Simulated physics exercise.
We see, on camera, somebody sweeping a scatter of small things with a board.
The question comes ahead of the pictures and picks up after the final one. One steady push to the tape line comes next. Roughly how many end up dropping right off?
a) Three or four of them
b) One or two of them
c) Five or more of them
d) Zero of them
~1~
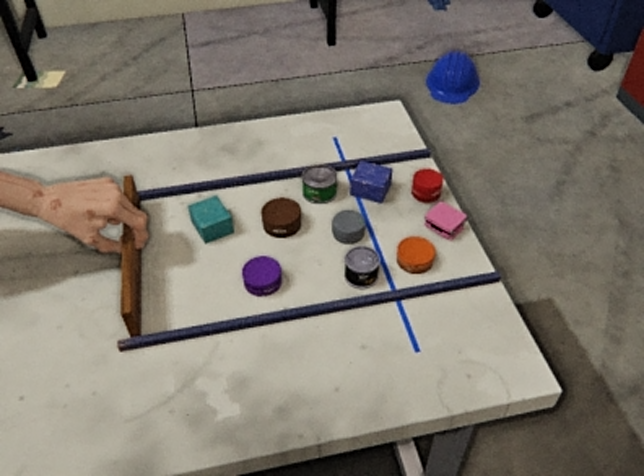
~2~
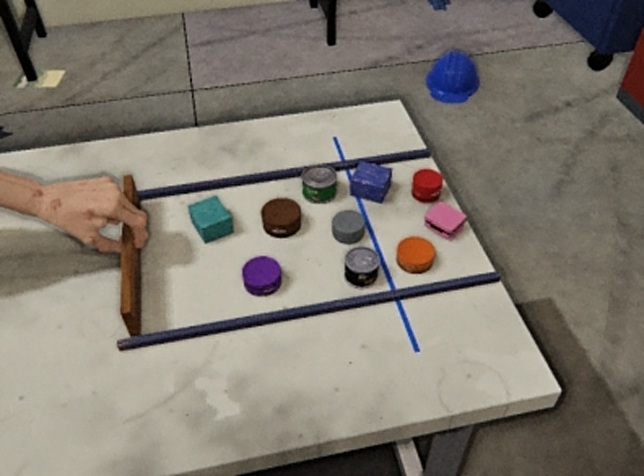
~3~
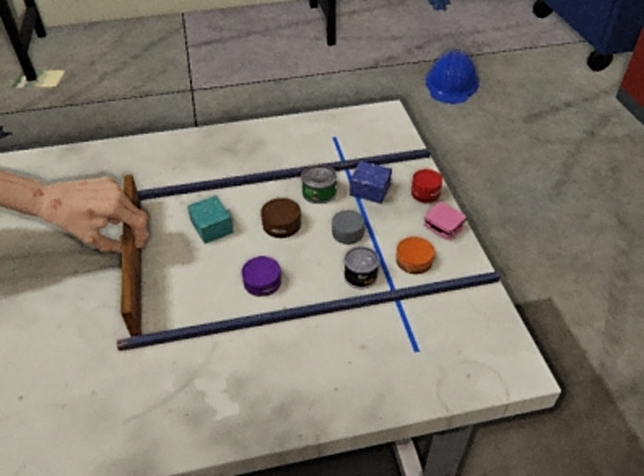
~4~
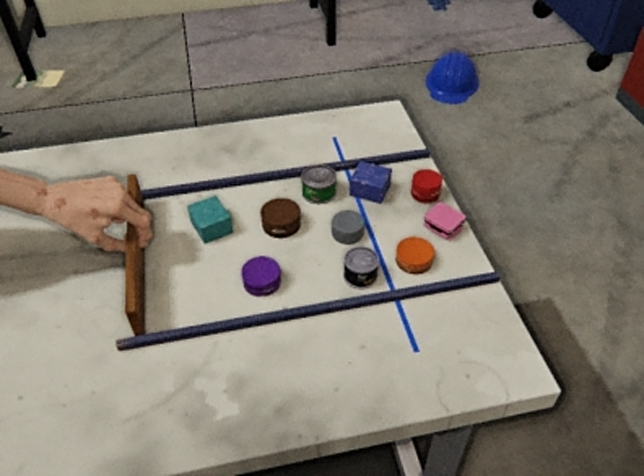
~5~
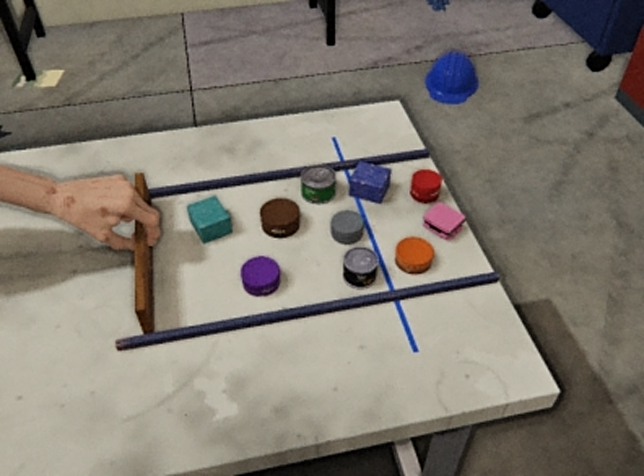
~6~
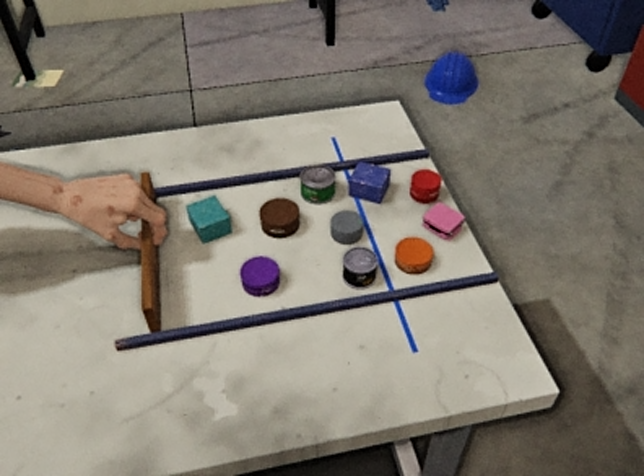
Option d: Zero of them.
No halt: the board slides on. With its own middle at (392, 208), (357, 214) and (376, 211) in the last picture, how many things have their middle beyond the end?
Over the end: 1, 0, 0.
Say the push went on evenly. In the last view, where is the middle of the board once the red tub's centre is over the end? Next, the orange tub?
(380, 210) and (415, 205), more or less.
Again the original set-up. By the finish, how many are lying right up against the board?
4 in contact.
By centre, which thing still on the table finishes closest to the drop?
The red tub finishes nearest.
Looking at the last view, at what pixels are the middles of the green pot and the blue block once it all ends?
About (367, 173), and the other about (401, 175).
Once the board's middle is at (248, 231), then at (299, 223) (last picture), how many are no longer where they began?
First position 3; second position 6.
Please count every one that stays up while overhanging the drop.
My count gives 0.
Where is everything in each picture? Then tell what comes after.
Pink case (445, 222); red tub (427, 186); orange tub (416, 255); board (132, 250); tape (369, 226), in the first frame.
Red tub (427, 186); turquoise block (211, 219), in the second frame.
Orange tub (415, 256); green pot (319, 184), in the third frame.
Pink case (444, 222); board (136, 249), in the fourth frame.
Red tub (426, 186); black tin (360, 268), in the fifth frame.
Pink case (443, 223); red tub (425, 187); orange tub (414, 256); board (150, 246); tape (367, 226), in the sixth frame.
Soon after, none off yet; pink case at rest near (443, 223); red tub at rest near (425, 187); orange tub at rest near (414, 256).
After that, none off yet; pink case at rest near (443, 223); red tub at rest near (425, 187); orange tub moving near (420, 254).
In the end, the number that fall off is zero.
